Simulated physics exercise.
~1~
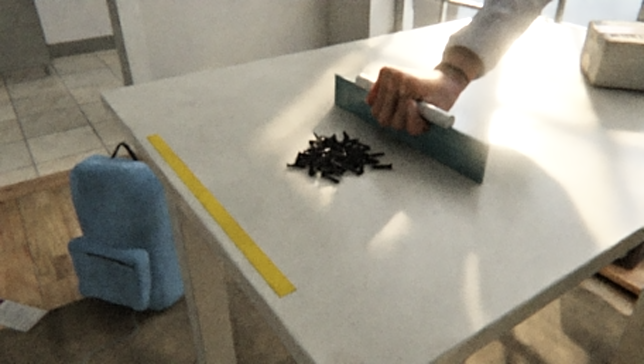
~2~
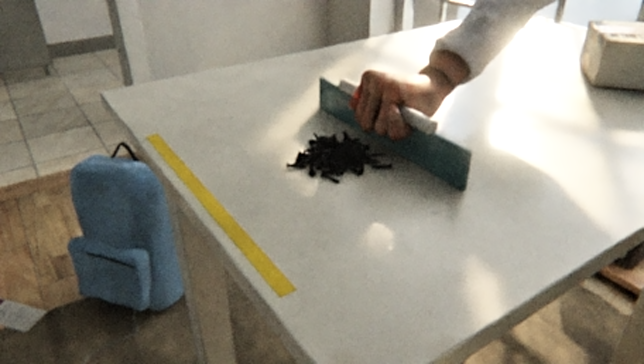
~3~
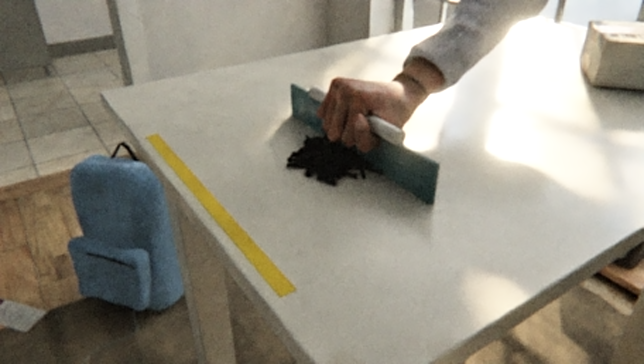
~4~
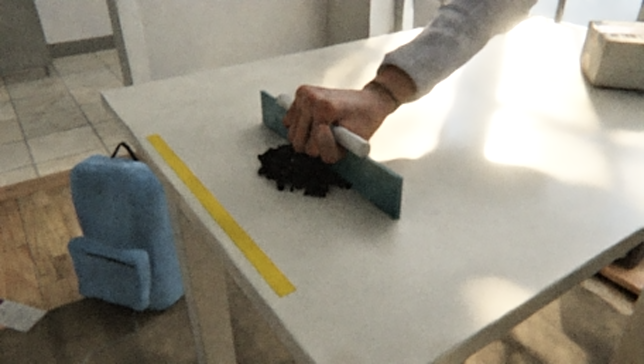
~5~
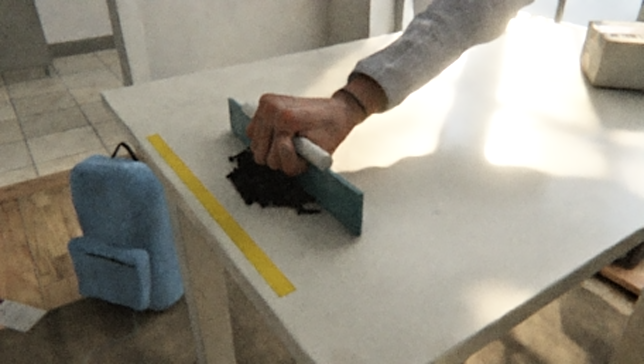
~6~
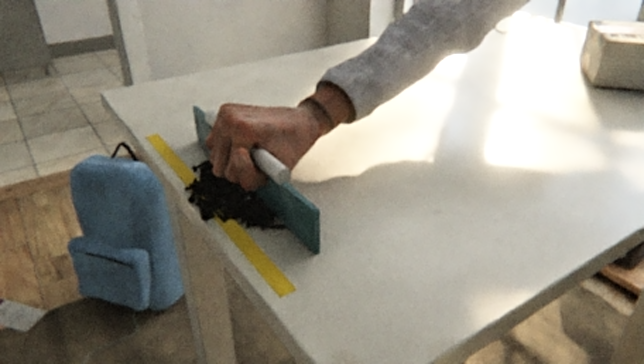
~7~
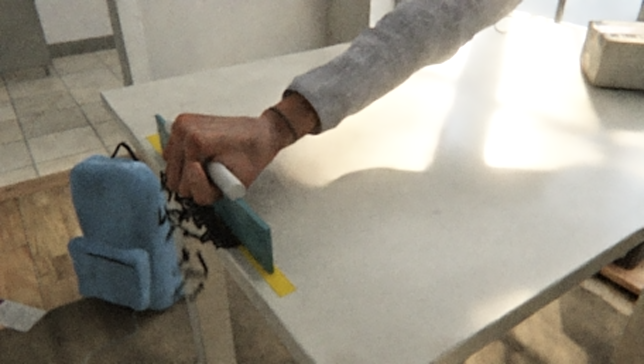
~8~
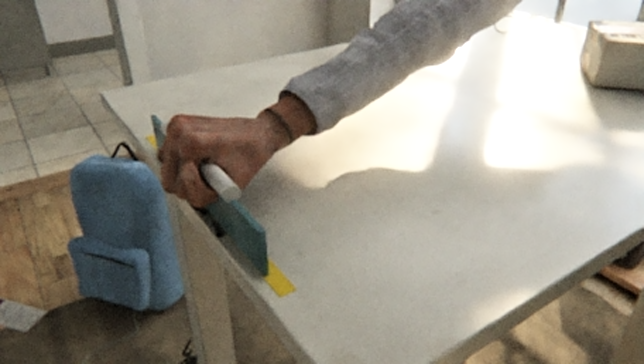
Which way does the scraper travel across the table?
The scraper travels to the left, toward the yellow tape near the table's edge.
